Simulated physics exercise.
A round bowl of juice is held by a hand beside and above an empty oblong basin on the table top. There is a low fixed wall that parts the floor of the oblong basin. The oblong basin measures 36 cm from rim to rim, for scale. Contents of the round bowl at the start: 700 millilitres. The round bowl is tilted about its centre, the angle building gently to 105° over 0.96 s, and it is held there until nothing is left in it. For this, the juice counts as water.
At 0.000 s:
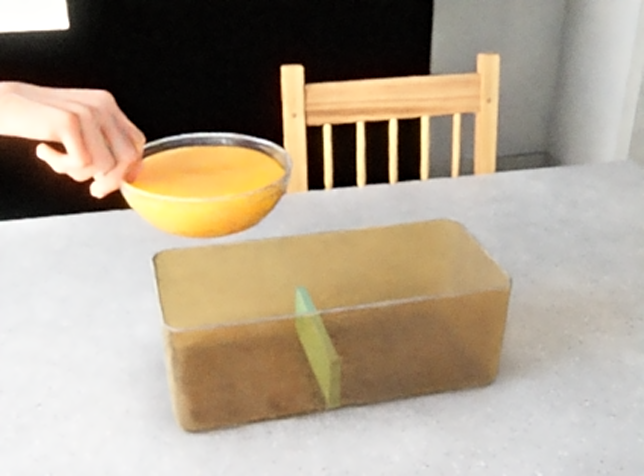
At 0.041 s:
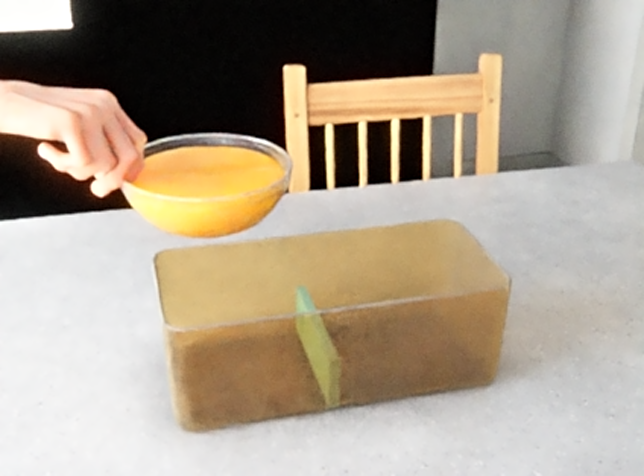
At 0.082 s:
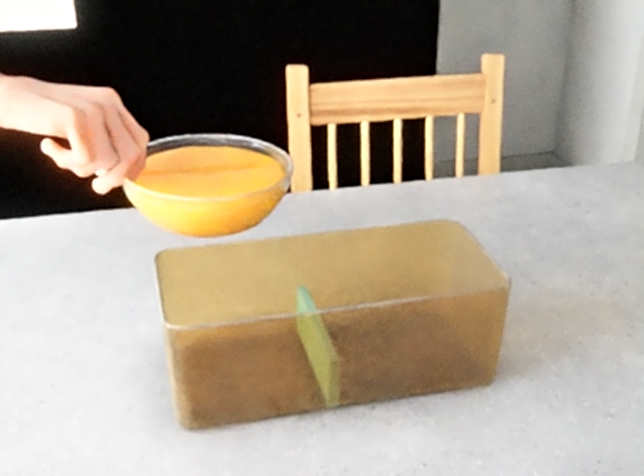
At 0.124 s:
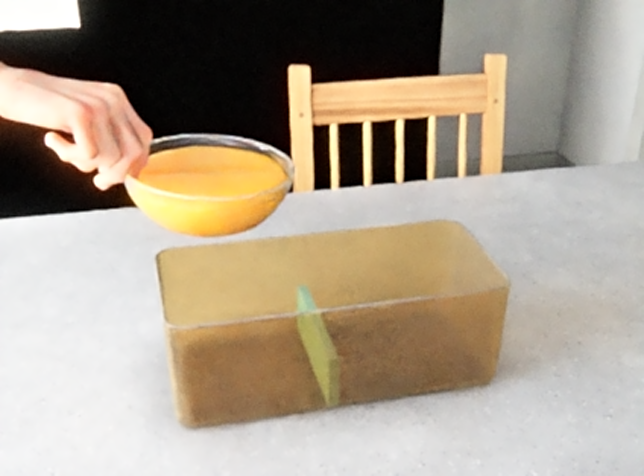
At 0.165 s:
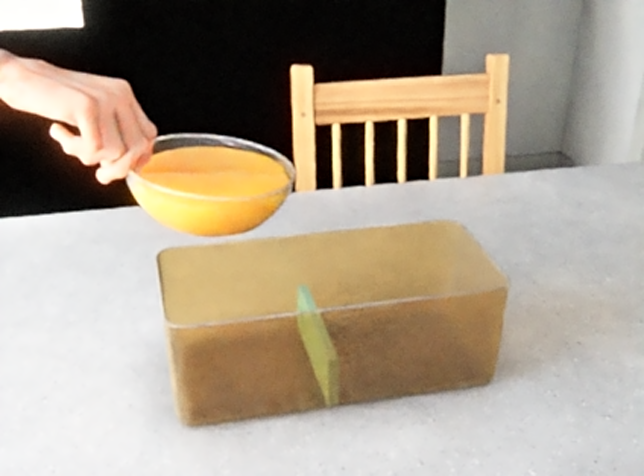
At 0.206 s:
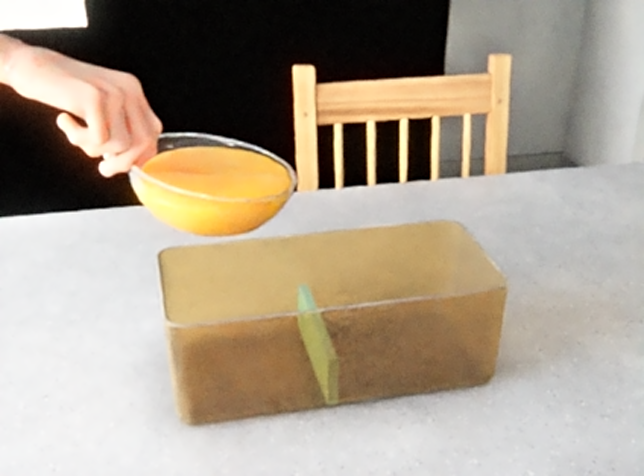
A hand holds a round bowl of orange juice still, above and beside an empty oblong basin with a greenish wall inside, on a grey table. The bowl then tilts slowly and slightly, its right rim dipping toward the basin, while the juice stays inside and the basin remains in place.
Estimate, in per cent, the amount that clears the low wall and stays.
Roughly 74 percent.
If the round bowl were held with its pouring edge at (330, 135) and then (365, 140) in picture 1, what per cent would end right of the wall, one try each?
First 95, then 95 per cent.
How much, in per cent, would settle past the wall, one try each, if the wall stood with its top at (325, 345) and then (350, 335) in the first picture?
Respectively 65 and 35 %.
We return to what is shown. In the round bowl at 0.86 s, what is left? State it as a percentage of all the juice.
Around 0 in a hundred.
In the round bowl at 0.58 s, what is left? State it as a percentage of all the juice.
Roughly 26 %.
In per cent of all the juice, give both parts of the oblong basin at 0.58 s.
About 2 % left, 38 % right.
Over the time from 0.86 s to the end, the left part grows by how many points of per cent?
That amounts to roughly 0 per cent of the whole.
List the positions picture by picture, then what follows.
In the first frame, it leans 0°; its right rim is at (289, 159); the juice meets the walls at (123, 179) and (283, 164); the oblong basin's rim runs from (157, 290) to (484, 251); the wall's top is at (316, 322).
In the second frame, it leans 0°; its right rim is at (290, 160); the juice meets the walls at (124, 179) and (284, 165).
In the third frame, it leans 2°; its right rim is at (291, 162); the juice meets the walls at (126, 177) and (285, 166).
In the fourth frame, it leans 4°; its right rim is at (292, 165); the juice meets the walls at (128, 176) and (286, 168).
In the fifth frame, it leans 7°; its right rim is at (293, 169); the juice meets the walls at (130, 174) and (288, 169).
In the sixth frame, it leans 11°; its right rim is at (294, 175); the juice meets the walls at (134, 174) and (291, 170).
Then, 0.58 s in, the tilt is 70° and 26 per cent is still to pour, 2 is left of the wall and 38 right of it.
Then, 0.86 s in, the tilt is 102° and 0 per cent is still to pour, 25 is left of the wall and 74 right of it.
Then, 1.15 s in, the tilt is 105° and 0 per cent is still to pour, 25 is left of the wall and 74 right of it.
Then, 1.46 s in, the tilt is 105° and 0 per cent is still to pour, 25 is left of the wall and 74 right of it.
Finally, 25 per cent lies left of the wall, 74 right of it and 0 outside.
